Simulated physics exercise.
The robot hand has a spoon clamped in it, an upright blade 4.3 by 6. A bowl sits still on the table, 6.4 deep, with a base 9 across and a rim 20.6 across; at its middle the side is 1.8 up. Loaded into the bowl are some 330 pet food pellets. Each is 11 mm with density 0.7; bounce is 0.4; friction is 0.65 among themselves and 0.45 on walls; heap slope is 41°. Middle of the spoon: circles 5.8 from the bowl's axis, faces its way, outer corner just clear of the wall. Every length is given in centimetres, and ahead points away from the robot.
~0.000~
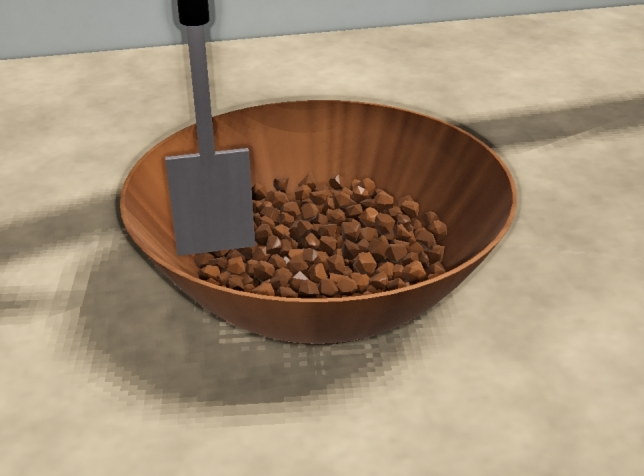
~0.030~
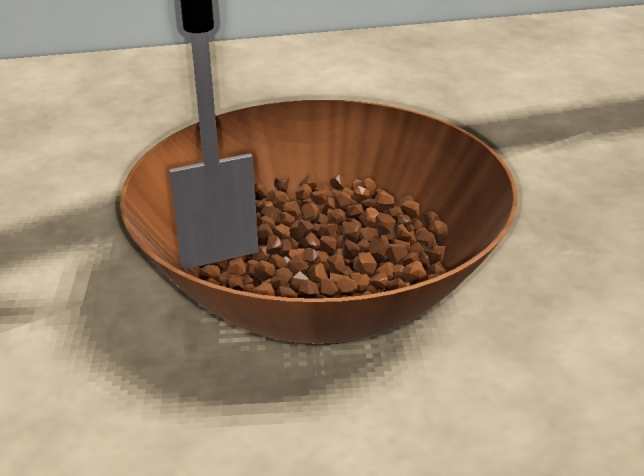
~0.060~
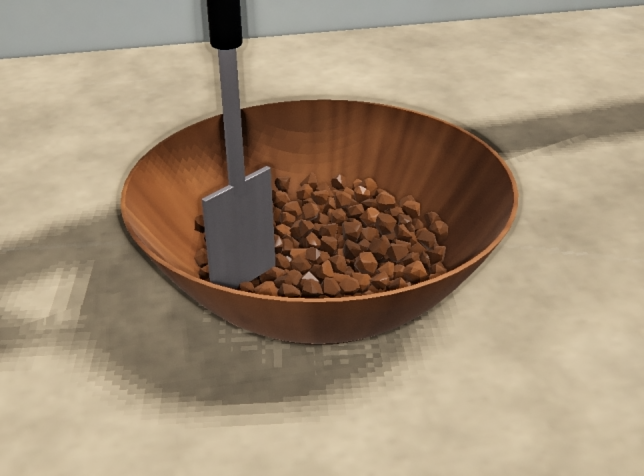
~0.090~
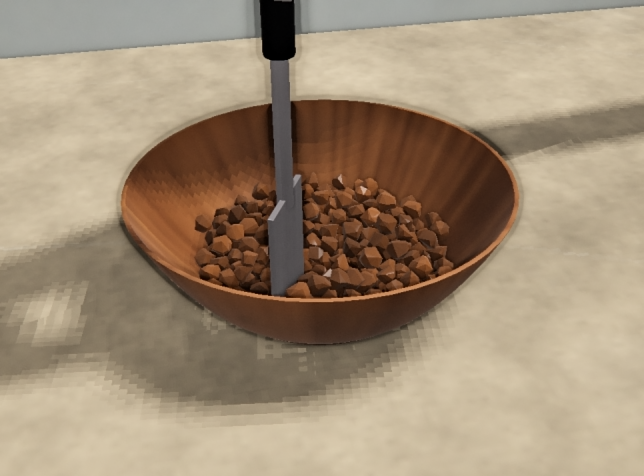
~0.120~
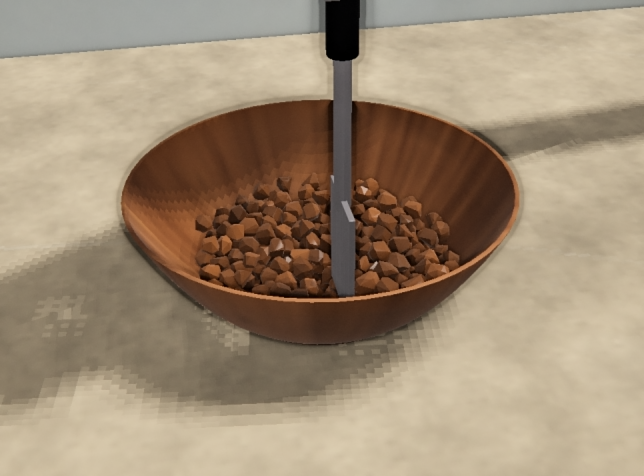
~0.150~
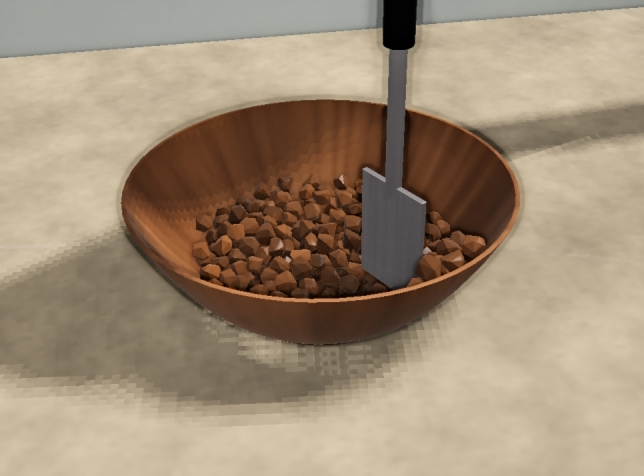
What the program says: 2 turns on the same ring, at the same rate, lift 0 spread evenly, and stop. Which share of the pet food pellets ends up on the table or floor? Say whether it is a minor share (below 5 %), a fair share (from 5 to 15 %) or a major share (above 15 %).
A major share.
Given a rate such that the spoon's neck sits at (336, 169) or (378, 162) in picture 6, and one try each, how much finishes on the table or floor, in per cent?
Close to 15 and 15 in a hundred.
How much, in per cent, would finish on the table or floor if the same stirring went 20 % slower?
It would be near 15 per cent.
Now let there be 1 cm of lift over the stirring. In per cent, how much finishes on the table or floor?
Result: Roughly 10 %.
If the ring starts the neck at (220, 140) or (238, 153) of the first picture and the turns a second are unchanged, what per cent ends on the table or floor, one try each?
First try about 35 per cent, second try about 20 per cent.
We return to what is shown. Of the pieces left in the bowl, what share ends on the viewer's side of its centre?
About 60 per cent.
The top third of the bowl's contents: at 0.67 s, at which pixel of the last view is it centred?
Near pixel (351, 217).
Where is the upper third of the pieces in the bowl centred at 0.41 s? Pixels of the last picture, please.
Around pixel (218, 237).
After 0.41 s, 351° round, highest piece 8 above the table; 292 in the bowl, 13 on the table or floor, 23 in flight or on the tool.
After 0.67 s, 225° round, highest piece 8 above the table; 270 in the bowl, 52 on the table or floor, 6 in flight or on the tool.
After 1.00 s, 0° round, highest piece 6 above the table; 257 in the bowl, 71 on the table or floor.
After 1.70 s, 0° round, highest piece 6 above the table; 257 in the bowl, 71 on the table or floor.
In the end, 257 in the bowl, 71 on the table or floor. That is 22 % on the table or floor.
